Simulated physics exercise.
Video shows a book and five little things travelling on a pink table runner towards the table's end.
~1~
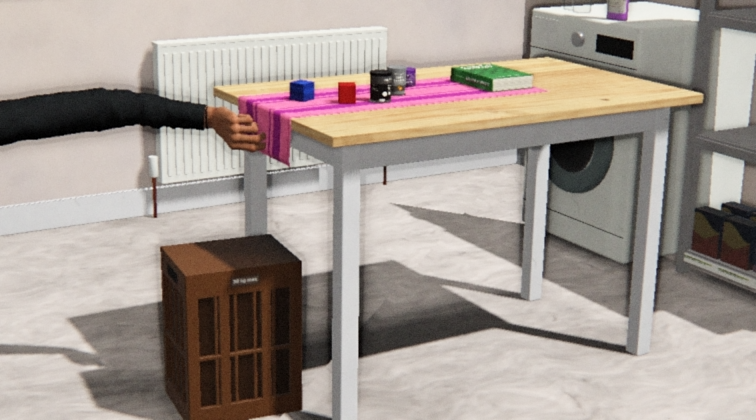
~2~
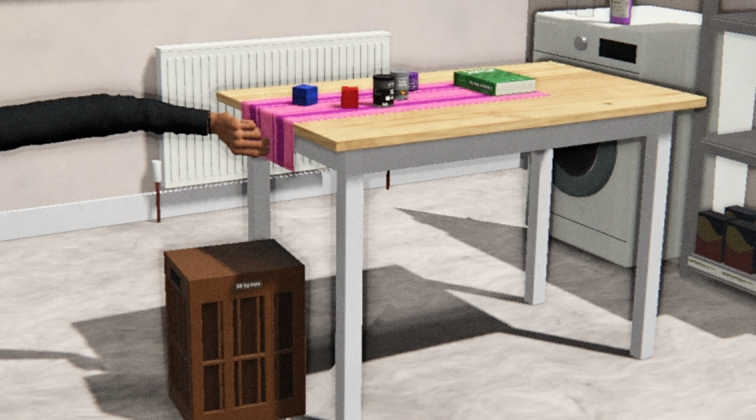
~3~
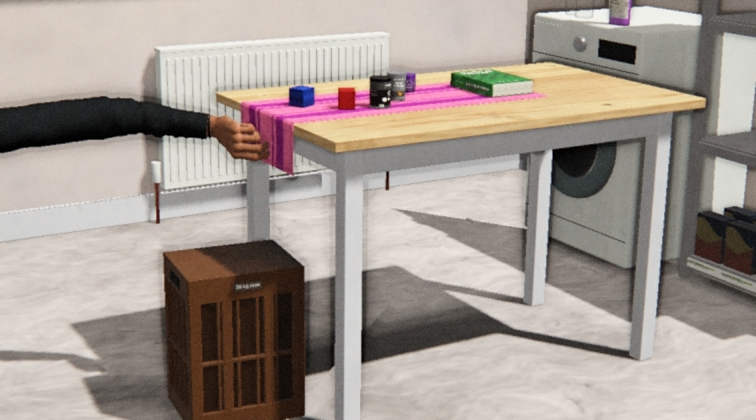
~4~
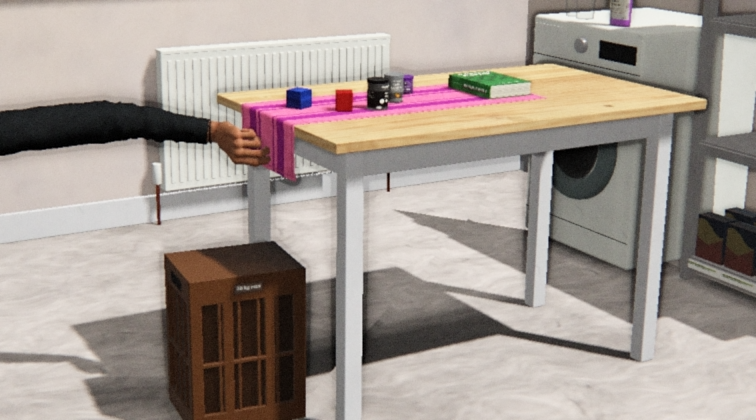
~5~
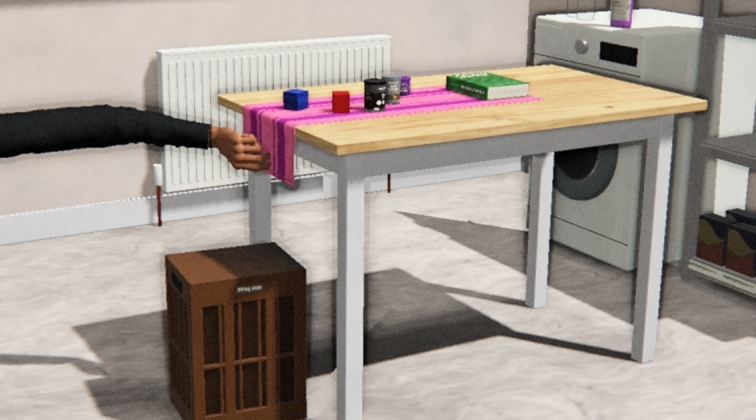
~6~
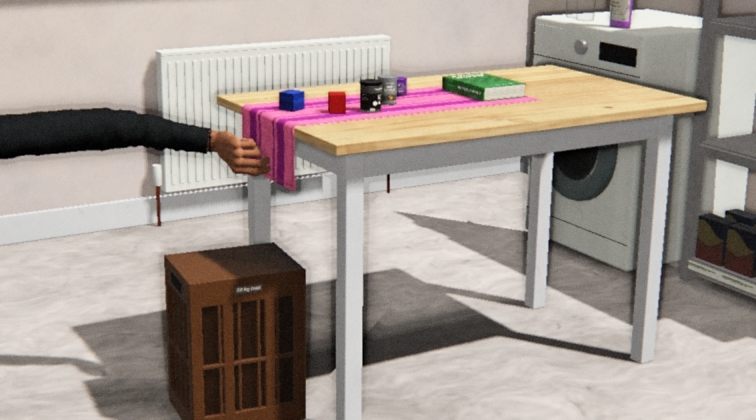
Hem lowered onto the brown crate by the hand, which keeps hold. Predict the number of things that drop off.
The number that drops will be two.
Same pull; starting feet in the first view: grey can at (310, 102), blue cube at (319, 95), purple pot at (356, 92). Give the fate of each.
Grey can - leaves the top. Blue cube - leaves the top. Purple pot - stays aboard.
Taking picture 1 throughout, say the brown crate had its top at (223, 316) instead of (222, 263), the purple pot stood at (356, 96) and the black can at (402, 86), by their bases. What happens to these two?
Observed: Purple pot departs; black can remains seated.
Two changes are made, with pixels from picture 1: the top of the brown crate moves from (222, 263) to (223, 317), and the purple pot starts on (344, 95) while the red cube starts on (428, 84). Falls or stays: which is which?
The purple pot does not stay aboard, and the red cube stays aboard.
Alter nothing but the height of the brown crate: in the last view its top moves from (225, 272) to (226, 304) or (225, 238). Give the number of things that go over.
Totals 3, 1.
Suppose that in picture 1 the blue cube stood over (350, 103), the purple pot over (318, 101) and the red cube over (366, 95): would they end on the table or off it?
Blue cube dropped, purple pot dropped, red cube kept.
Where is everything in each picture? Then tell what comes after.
Hem (290, 167); blue cube (302, 82); red cube (347, 83); black can (381, 71); grey can (397, 67); purple pot (408, 69); top of the crate (222, 263), in the first frame.
Hem (295, 172); blue cube (305, 86), in the second frame.
Hem (294, 176); red cube (347, 89), in the third frame.
Hem (296, 181); black can (378, 79); top of the crate (225, 270), in the fourth frame.
Hem (295, 187); grey can (391, 75), in the fifth frame.
Hem (296, 191); blue cube (292, 91); red cube (337, 93); black can (371, 81); grey can (387, 76); purple pot (399, 78), in the sixth frame.
A little later, hem near (267, 194); all still up.
Next, hem near (266, 224); blue cube gone.
Later still, hem on the crate; blue cube and red cube gone.
When it is over, hem on the crate; blue cube and red cube gone. The count of fallen things is two.
